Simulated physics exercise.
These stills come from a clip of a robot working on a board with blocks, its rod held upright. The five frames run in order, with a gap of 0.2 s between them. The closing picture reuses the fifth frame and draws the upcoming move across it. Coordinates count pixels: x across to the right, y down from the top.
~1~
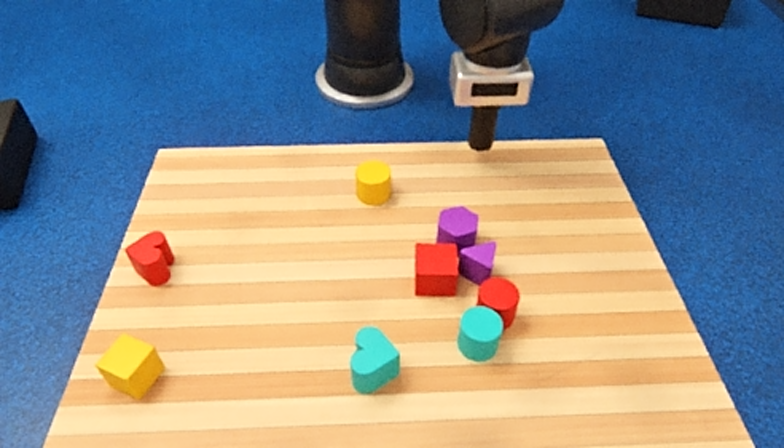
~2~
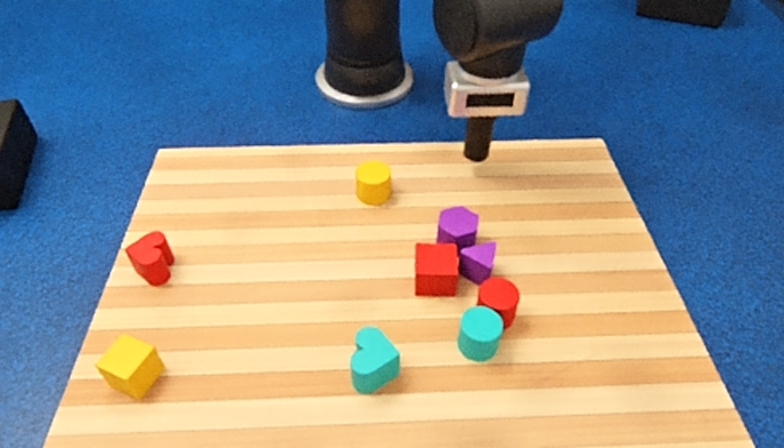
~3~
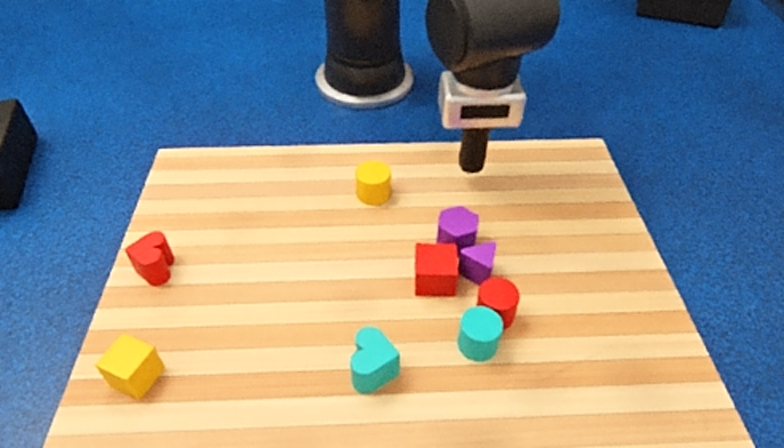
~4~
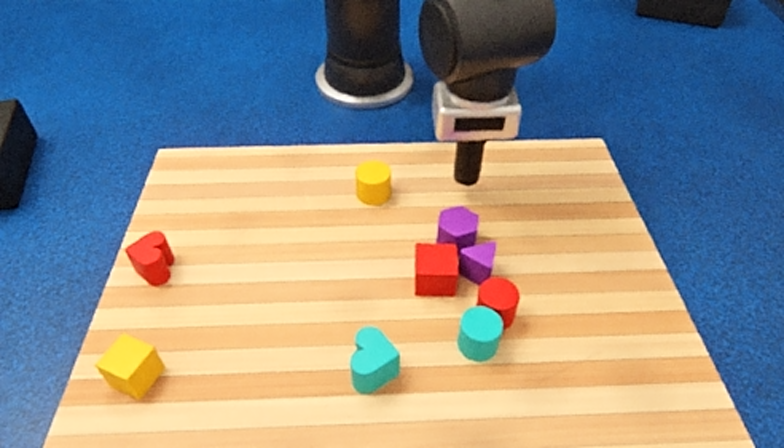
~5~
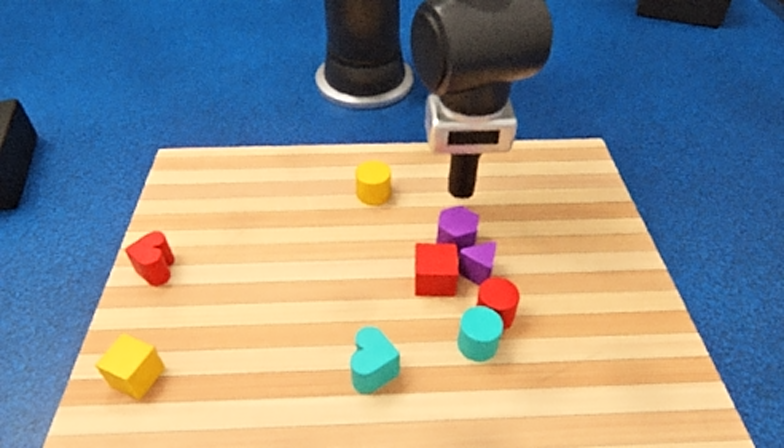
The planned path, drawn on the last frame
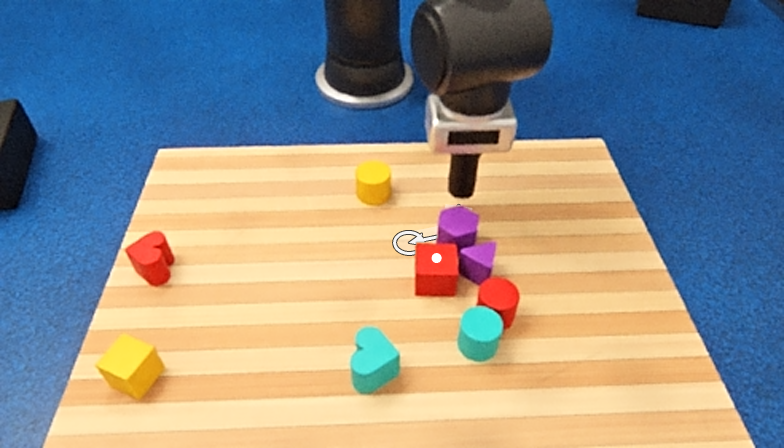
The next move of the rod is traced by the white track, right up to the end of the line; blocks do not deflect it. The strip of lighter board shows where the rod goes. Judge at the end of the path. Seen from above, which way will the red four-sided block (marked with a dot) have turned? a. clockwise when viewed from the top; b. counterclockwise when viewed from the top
I'll go with a - clockwise when viewed from the top.
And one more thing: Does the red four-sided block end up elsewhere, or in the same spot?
Moved away.
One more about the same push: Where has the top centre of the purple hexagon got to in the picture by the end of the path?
Close to (454, 241).
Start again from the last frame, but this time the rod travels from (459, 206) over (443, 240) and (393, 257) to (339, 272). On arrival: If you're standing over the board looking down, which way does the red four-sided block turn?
Clockwise rotation.
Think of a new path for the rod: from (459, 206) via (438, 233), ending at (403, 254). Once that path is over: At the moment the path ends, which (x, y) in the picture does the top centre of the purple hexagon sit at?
My prediction: (459, 234).
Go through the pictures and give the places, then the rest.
In the first picture, rod tip at (480, 145); block tops, yellow circle at (373, 171); red four-sided block at (437, 258); purple hexagon at (459, 220); purple triangular piece at (482, 252).
In the second picture, rod at (476, 155); blocks unchanged.
In the third picture, rod at (471, 166); blocks unchanged.
In the fourth picture, rod at (466, 178); blocks unchanged.
In the fifth picture, rod at (461, 191); yellow circle at (373, 171); red four-sided block at (437, 258); purple hexagon at (459, 220); purple triangular piece at (482, 252).
Path on the board, from (459, 206) by way of (455, 225) and (436, 237) to (409, 243); the dot is on the red four-sided block.
What follows on the original path. Halfway along, rod at (450, 219); red four-sided block at (435, 264), turned 20° clockwise; purple hexagon at (457, 238), turned 20° anticlockwise; purple triangular piece at (485, 255), turned 15° anticlockwise.
At the end, rod at (409, 228); yellow circle in place; red four-sided block at (434, 269), turned 25° clockwise; purple hexagon at (454, 241), turned 30° anticlockwise; purple triangular piece at (486, 255), turned 20° anticlockwise.
